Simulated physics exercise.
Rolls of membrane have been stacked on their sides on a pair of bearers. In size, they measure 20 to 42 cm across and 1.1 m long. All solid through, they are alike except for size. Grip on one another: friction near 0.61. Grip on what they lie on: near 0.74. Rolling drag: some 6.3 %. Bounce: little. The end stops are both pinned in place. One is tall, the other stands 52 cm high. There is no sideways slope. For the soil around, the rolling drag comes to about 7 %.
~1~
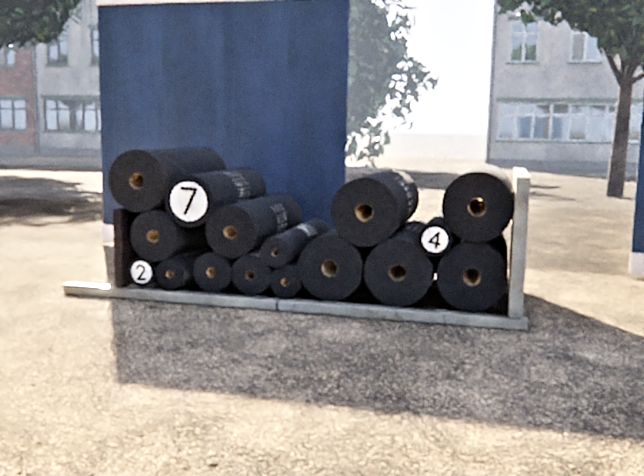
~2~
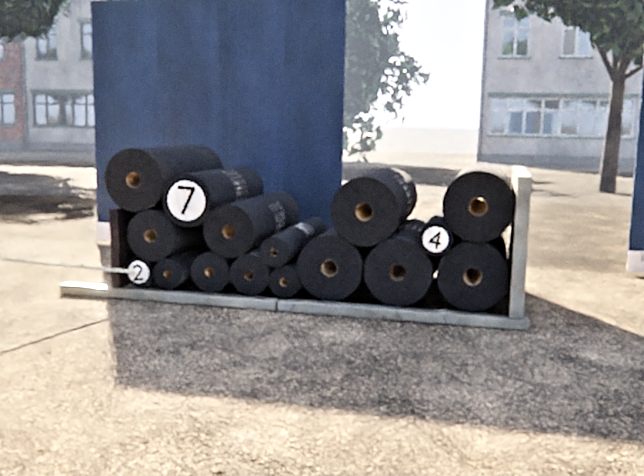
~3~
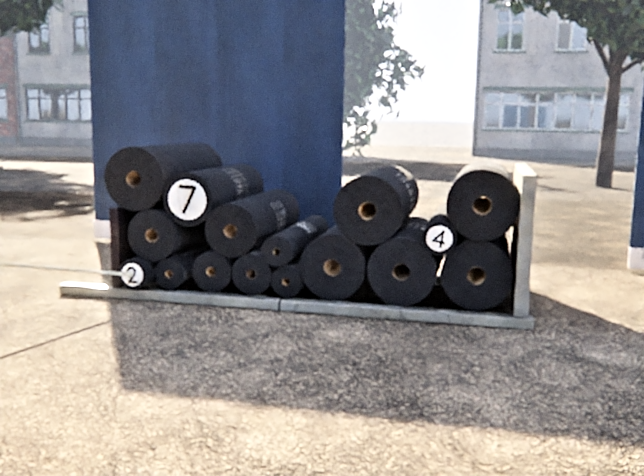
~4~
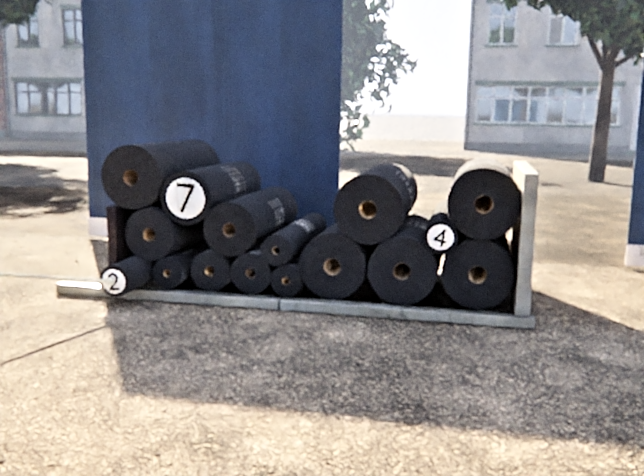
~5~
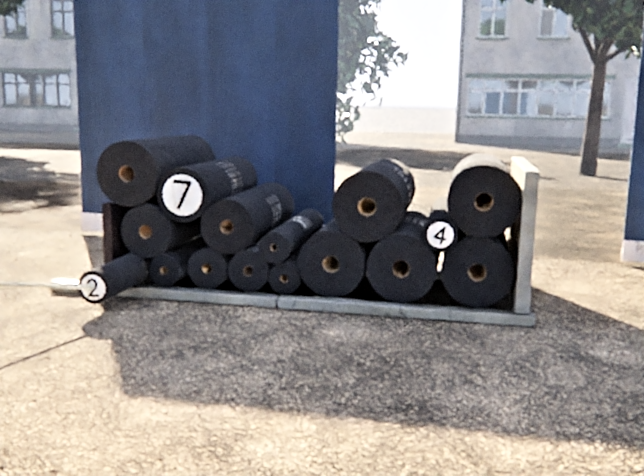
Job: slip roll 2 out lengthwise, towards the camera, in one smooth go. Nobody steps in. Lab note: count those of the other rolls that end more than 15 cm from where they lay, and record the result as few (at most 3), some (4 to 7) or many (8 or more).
Recorded: Few.
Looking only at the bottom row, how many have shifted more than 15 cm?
The tally is 0.
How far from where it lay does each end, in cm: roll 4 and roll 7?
Roll 4 = 0 cm, roll 7 = 0 cm.
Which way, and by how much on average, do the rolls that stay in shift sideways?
Leftwards, by about 0 cm.
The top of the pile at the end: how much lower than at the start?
Something like 0 cm, I'd say.
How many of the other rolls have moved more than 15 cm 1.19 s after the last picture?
Count then: 0.
Then, 1.19 s past the final picture, 0 now displaced over 15 cm.
Then, 1.34 s past the final picture, 0 now displaced over 15 cm.
At rest 1.6 s after the last picture, 0 moved over 15 cm; not one off the ends of the bearers; top of the pile 99 cm high, from 99 cm.
